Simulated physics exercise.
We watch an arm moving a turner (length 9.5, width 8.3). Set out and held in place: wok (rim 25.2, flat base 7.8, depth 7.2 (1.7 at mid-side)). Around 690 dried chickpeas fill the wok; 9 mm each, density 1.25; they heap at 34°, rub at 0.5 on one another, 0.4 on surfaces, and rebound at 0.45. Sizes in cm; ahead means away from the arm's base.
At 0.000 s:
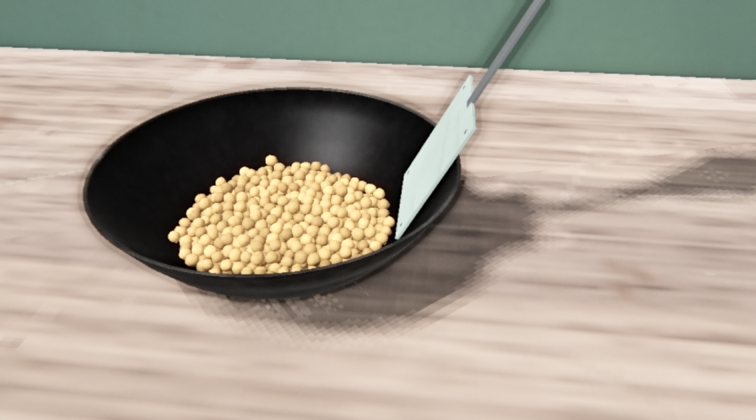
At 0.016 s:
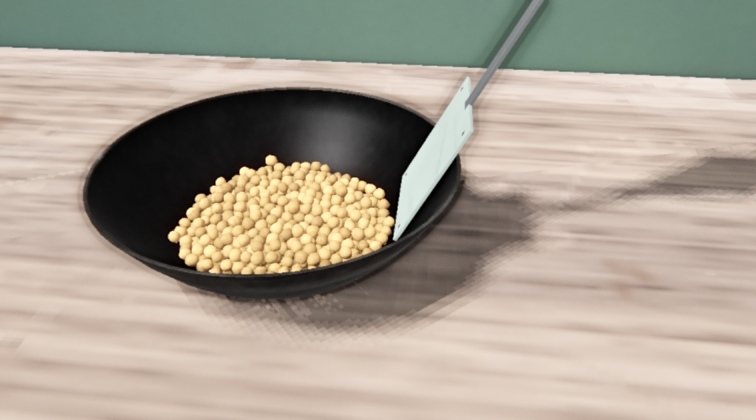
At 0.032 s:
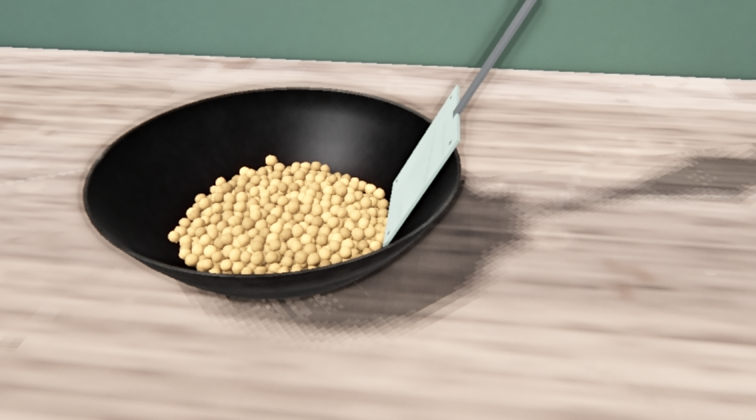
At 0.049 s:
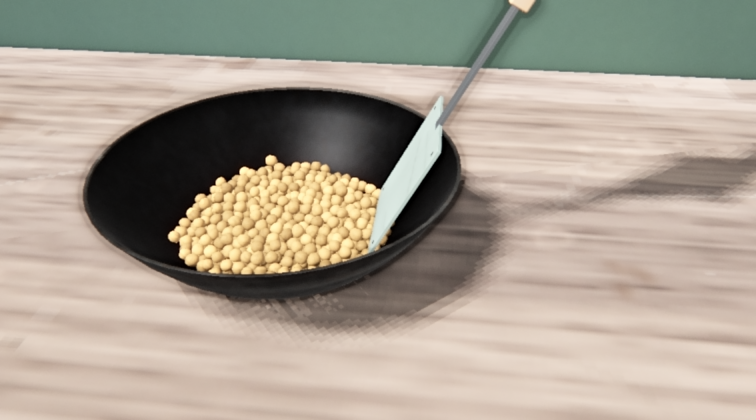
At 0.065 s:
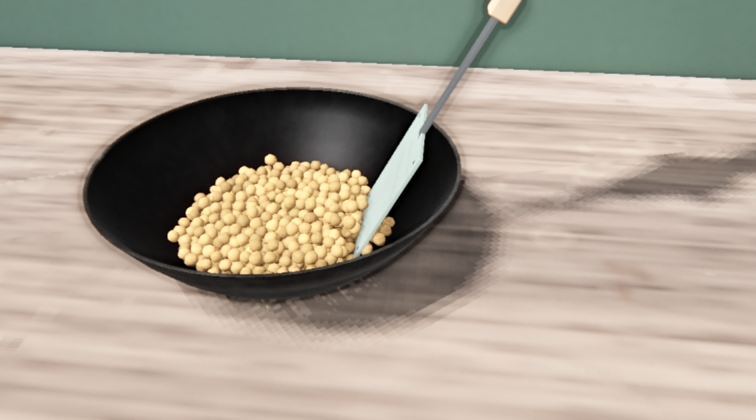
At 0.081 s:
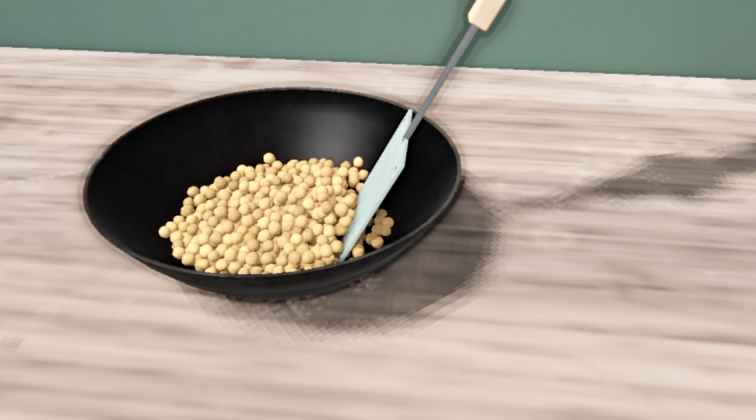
On a pale, streaky wood-grain surface before a plain green wall, the scene is viewed from slightly above by a still camera. A black wok heaped with yellow-tan dried chickpeas sits left of centre, with a pale mint turner on a grey shaft leaning in at its right side. The turner barely moves at first, then slides left and slightly down into the chickpeas, its light wooden handle coming into view as the heap shifts left and some chickpeas sit right of the blade.
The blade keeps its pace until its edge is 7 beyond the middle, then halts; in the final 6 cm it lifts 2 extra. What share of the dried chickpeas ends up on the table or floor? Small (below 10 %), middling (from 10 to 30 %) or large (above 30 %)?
Answer: Middling; from 10 to 30 % of the dried chickpeas finish on the table or floor.
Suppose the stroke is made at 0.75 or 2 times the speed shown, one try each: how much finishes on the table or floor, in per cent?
About 5 and 45 per cent.
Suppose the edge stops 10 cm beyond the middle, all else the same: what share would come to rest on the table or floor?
It would be near 40 per cent.
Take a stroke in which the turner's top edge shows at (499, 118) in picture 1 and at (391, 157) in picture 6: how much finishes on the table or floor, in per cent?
About 35 per cent.
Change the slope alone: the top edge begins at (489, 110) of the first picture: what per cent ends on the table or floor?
About 10 per cent.
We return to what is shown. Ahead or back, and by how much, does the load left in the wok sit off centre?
Roughly 4.0 cm ahead.
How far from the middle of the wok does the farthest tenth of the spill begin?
About 30 cm.
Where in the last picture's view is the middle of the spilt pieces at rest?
At about (60, 218).
After 0.14 s, sloping 63°, highest piece 8 above the table; 689 in the wok.
After 0.20 s, sloping 63°, highest piece 7 above the table; 689 in the wok.
After 0.44 s, sloping 63°, highest piece 8 above the table; 594 in the wok, 55 on the table or floor, 40 on the blade or in flight.
After 1.49 s, sloping 63°, highest piece 8 above the table; 592 in the wok, 97 on the table or floor.
In the end, 592 in the wok, 97 on the table or floor. That is 14 % on the table or floor.
